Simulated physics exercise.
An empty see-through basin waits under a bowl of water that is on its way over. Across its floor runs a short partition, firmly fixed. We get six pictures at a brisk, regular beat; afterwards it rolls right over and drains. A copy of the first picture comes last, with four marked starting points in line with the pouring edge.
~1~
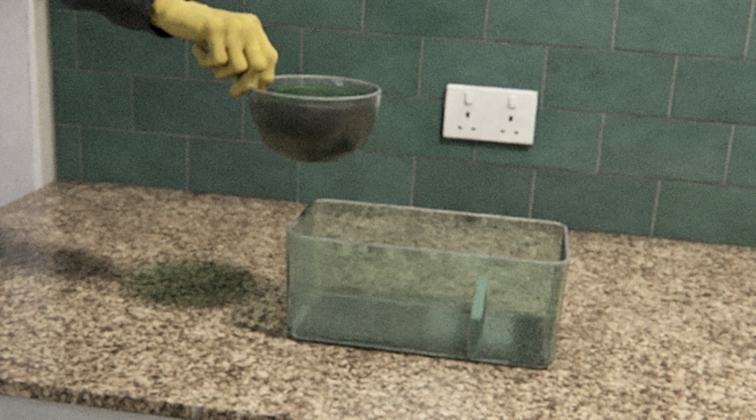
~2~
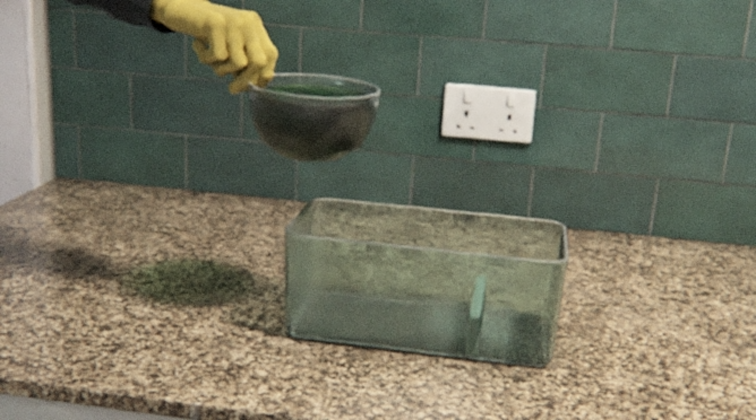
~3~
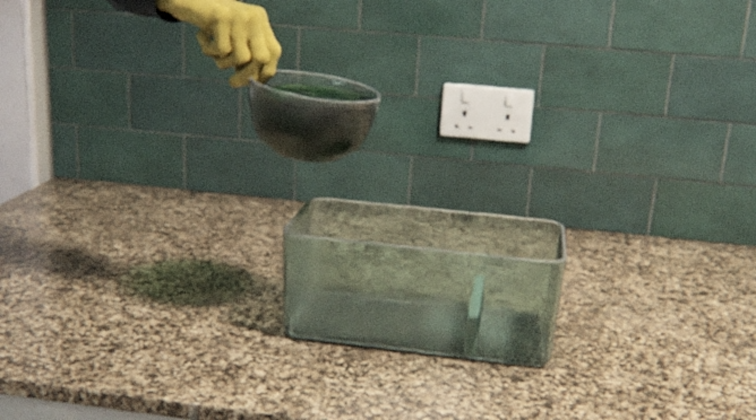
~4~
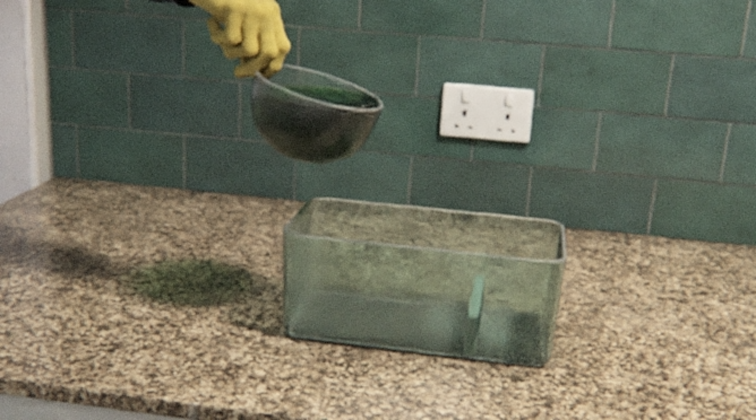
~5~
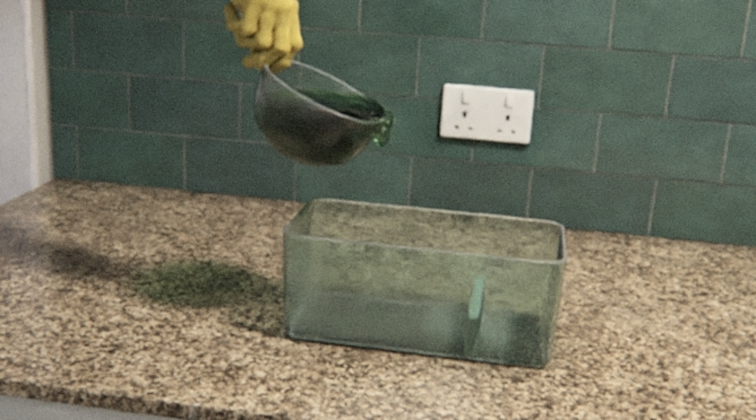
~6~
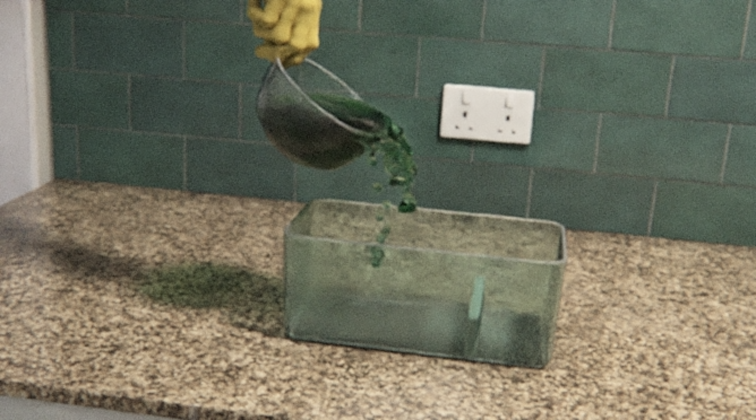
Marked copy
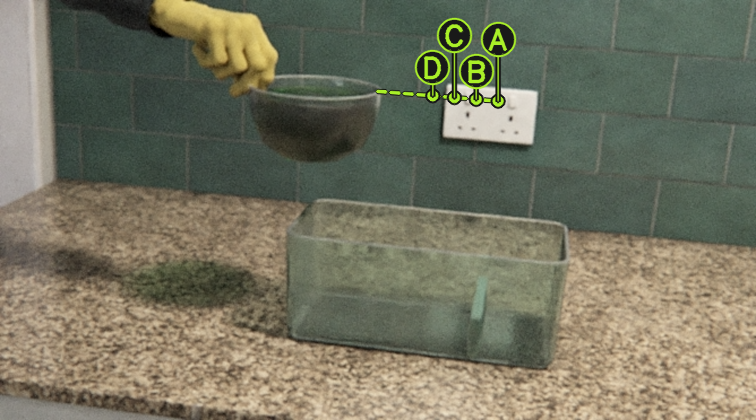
On a speckled kitchen counter, a yellow-gloved hand tilting a bowl to the right, green liquid pouring toward a clear rectangular basin.
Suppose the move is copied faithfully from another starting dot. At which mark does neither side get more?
The answer is dot D.
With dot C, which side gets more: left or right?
The right one.
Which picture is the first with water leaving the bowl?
In picture 5.
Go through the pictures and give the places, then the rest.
Upright, lip at (377, 91); basin from (287, 334) to (553, 366); top of the wall at (480, 297); nothing has left yet.
Upright, lip at (377, 91); nothing has left yet.
Tipped about 6°, lip at (377, 97); nothing has left yet.
Tipped about 14°, lip at (379, 106); nothing has left yet.
Tipped about 24°, lip at (381, 119); water is over the lip, down to (385, 141).
Tipped about 36°, lip at (380, 134); water is over the lip, down to (386, 220).
On the marked copy, A at (498, 101); B at (476, 99); C at (454, 97); D at (432, 95).
If A is chosen, about 34 % ends left of the wall and 65 % right of it.
If B is chosen, about 34 % ends left of the wall and 65 % right of it.
If C is chosen, about 34 % ends left of the wall and 66 % right of it.
If D is chosen, about 49 % ends left of the wall and 51 % right of it.
